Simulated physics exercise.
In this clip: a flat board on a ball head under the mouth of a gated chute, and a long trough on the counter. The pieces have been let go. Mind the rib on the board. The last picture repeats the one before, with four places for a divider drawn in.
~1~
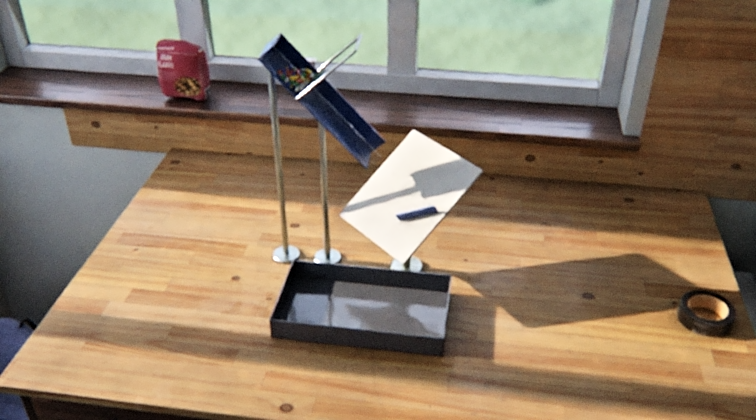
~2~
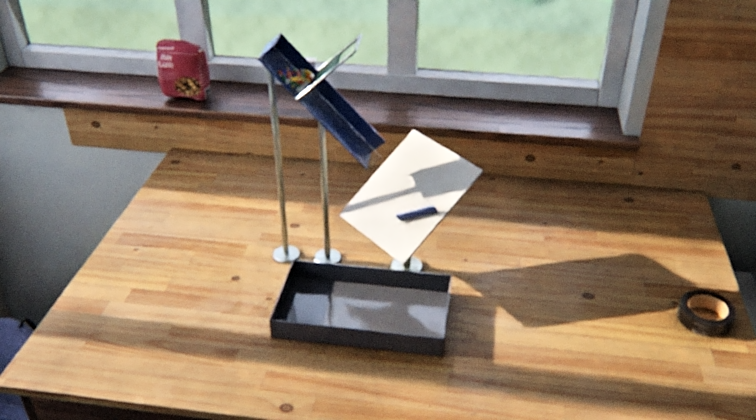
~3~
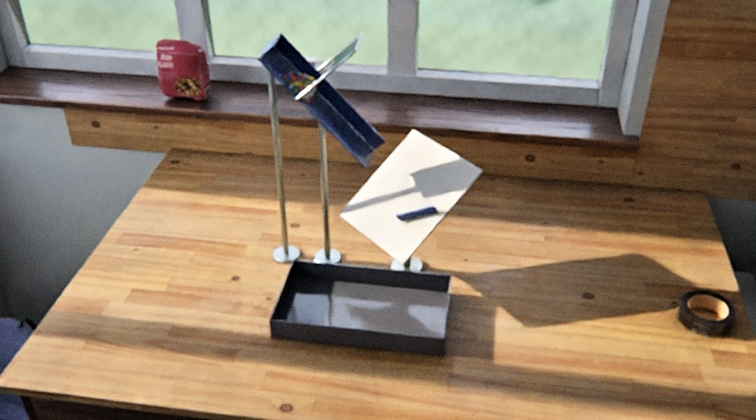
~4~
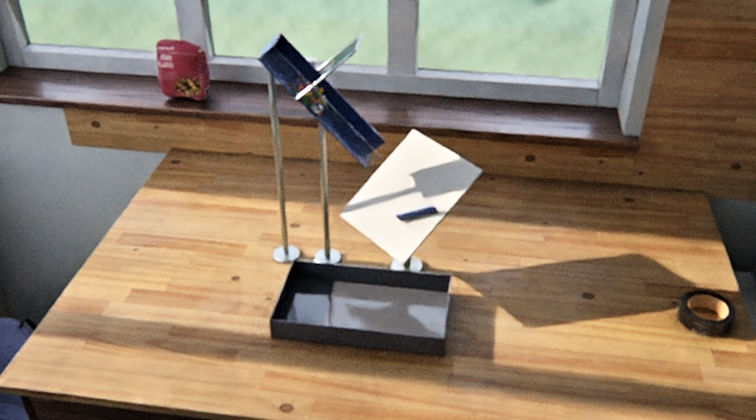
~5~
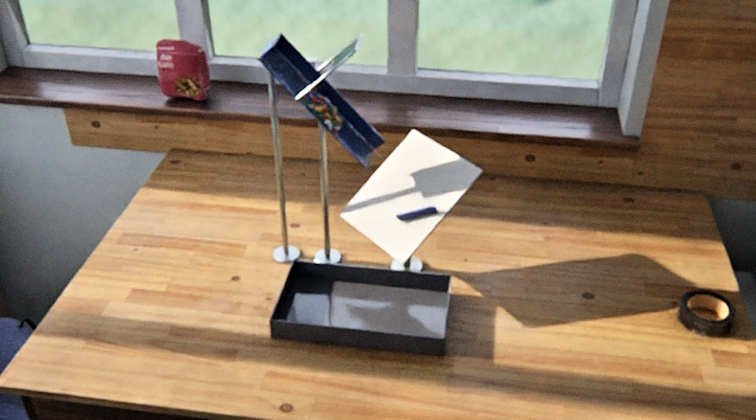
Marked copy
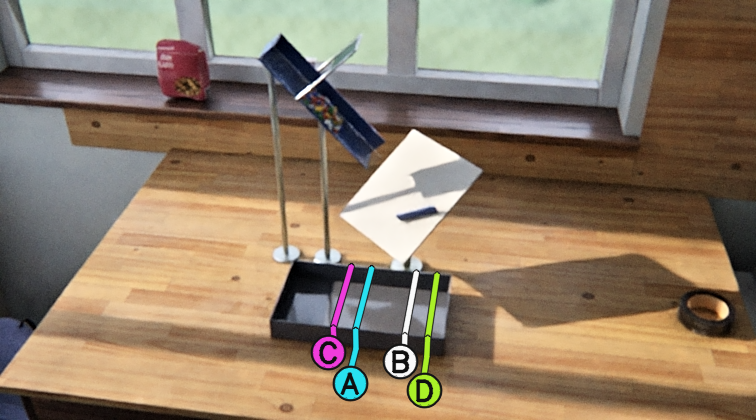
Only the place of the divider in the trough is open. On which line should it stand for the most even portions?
The answer is line C.
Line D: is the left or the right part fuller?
The left side.
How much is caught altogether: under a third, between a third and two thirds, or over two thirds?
Over two thirds.
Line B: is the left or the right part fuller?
Left.
On the marked copy, line A crosses the front rim at (355, 329); line B crosses the front rim at (404, 334); line C crosses the front rim at (333, 326); line D crosses the front rim at (427, 336).
If A is chosen, of what is caught, almost all on the left of the divider, about a tenth on the right.
If B is chosen, of what is caught, almost all on the left of the divider, just a few on the right.
If C is chosen, of what is caught, roughly a third on the left of the divider, roughly two thirds on the right.
If D is chosen, of what is caught, almost all on the left of the divider, just a few on the right.
